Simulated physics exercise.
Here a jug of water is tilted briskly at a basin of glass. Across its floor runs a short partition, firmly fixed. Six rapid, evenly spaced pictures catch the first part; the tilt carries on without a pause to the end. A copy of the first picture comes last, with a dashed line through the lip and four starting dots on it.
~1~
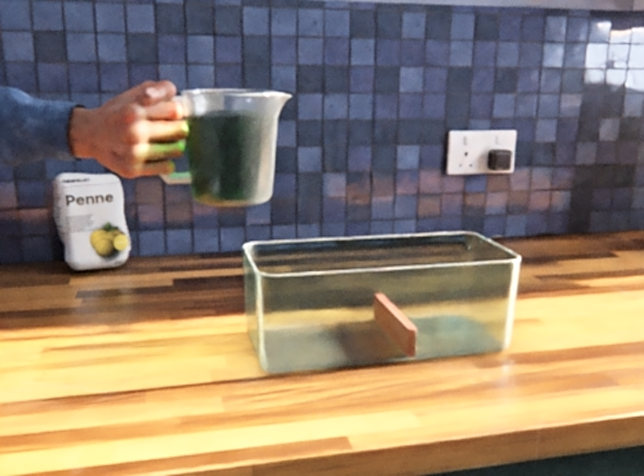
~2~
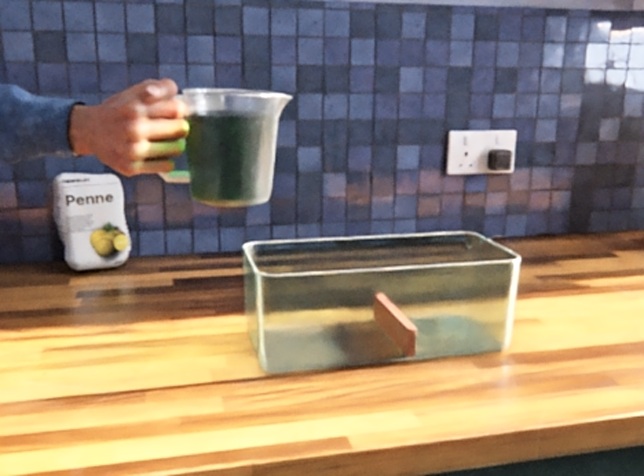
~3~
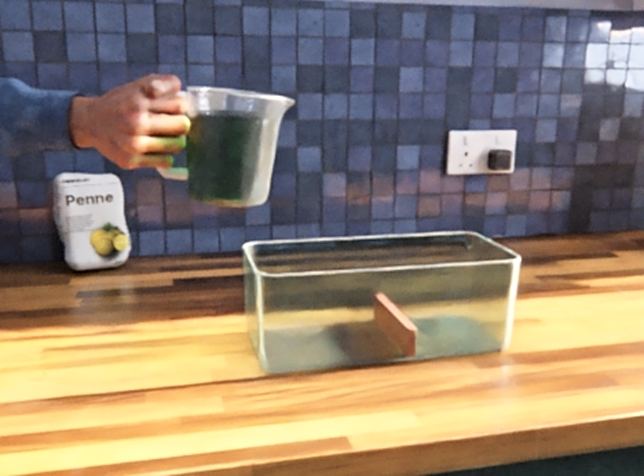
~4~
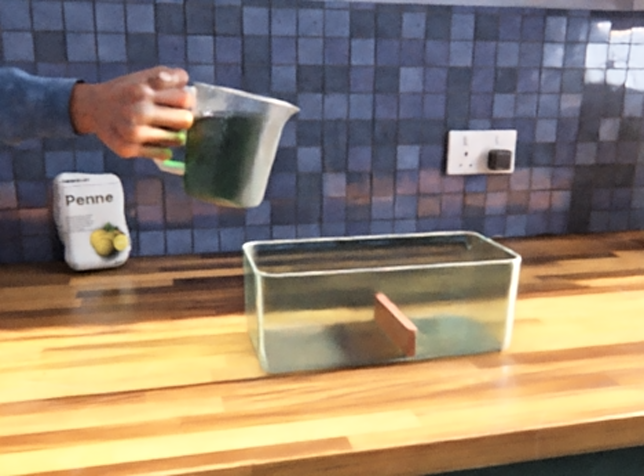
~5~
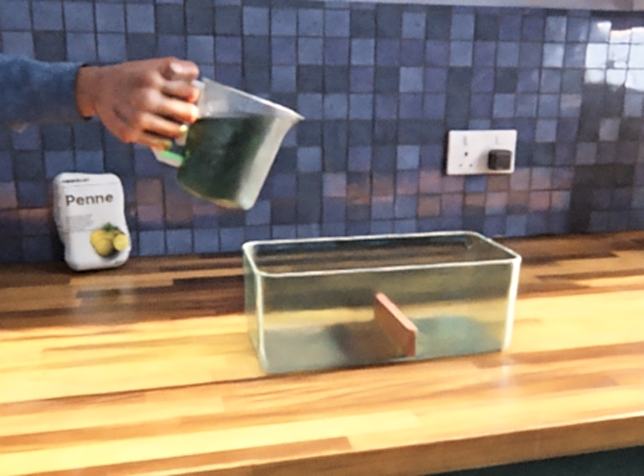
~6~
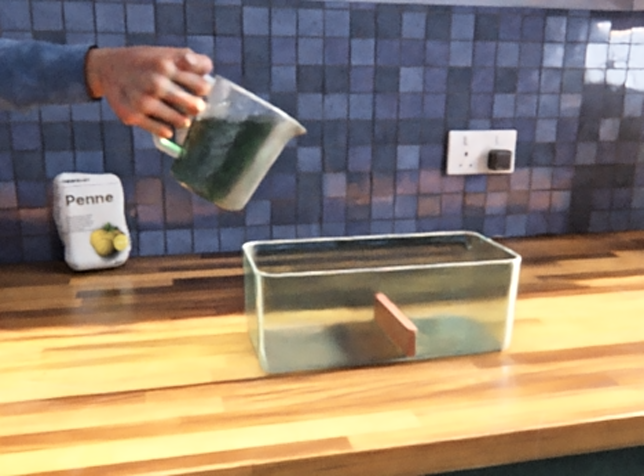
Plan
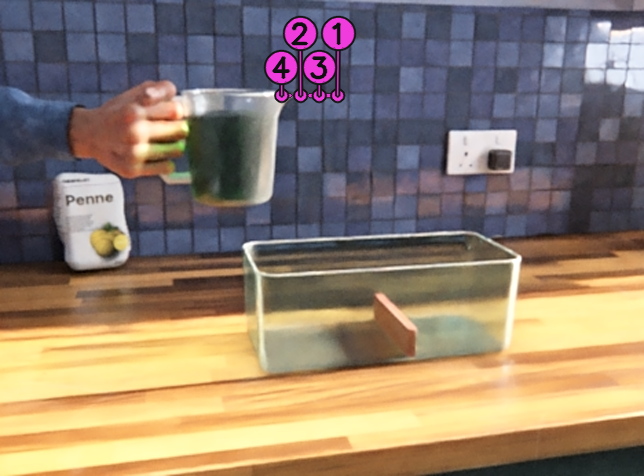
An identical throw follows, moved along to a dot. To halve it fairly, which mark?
1.
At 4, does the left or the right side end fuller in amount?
The left side.
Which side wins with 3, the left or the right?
The left one.
On the marked copy, 1 at (337, 95); 2 at (300, 95); 3 at (319, 95); 4 at (281, 95).
Choosing 1, about 54 % ends left of the wall and 45 % right of it.
Choosing 2, about 91 % ends left of the wall and 7 % right of it.
Choosing 3, about 89 % ends left of the wall and 8 % right of it; 3 % is lost outside.
Choosing 4, about 90 % ends left of the wall and 9 % right of it.
